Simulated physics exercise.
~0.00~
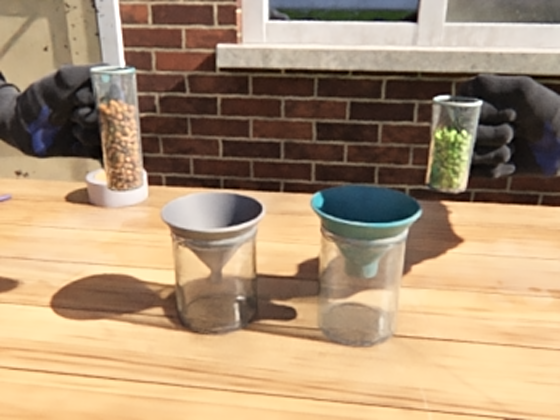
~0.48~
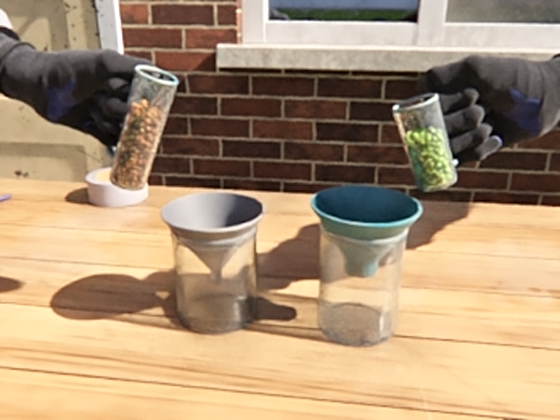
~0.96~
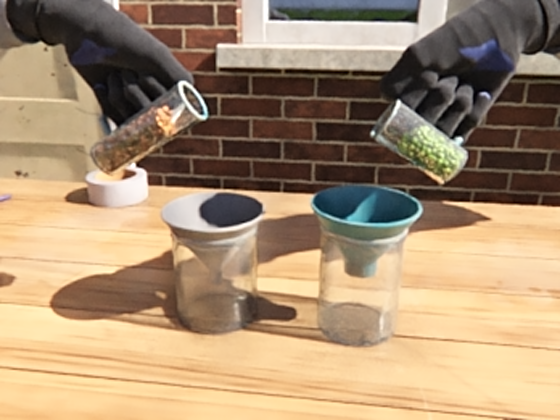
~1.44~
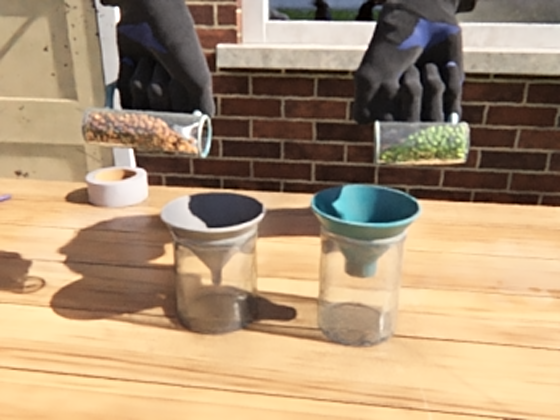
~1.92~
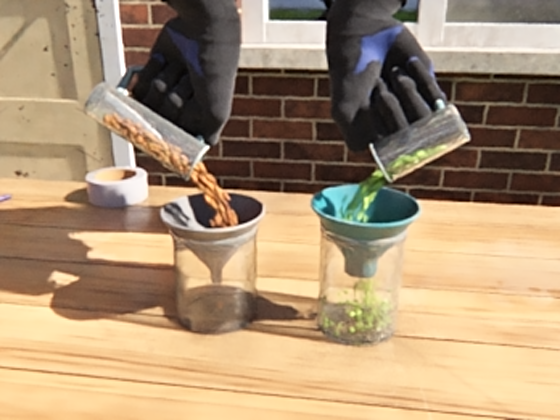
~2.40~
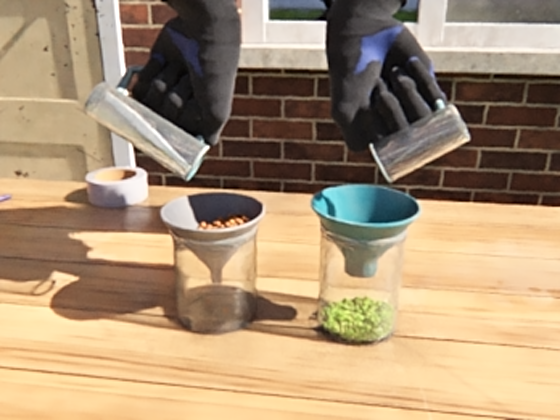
At the start, two gloved hands hold clear cups above a wooden table, the left one filled with orange-brown pieces and the right one with green pieces. Below them stand two glass jars, one topped with a grey funnel and the other with a teal funnel. The hands move inward and tilt the cups onto their sides, then tip them further so both loads pour down. Green pieces run through into the right jar while the brown ones collect in the left funnel. Finally, both cups are empty, the green pieces lie in their jar, and nearly all the brown ones remain stuck above.
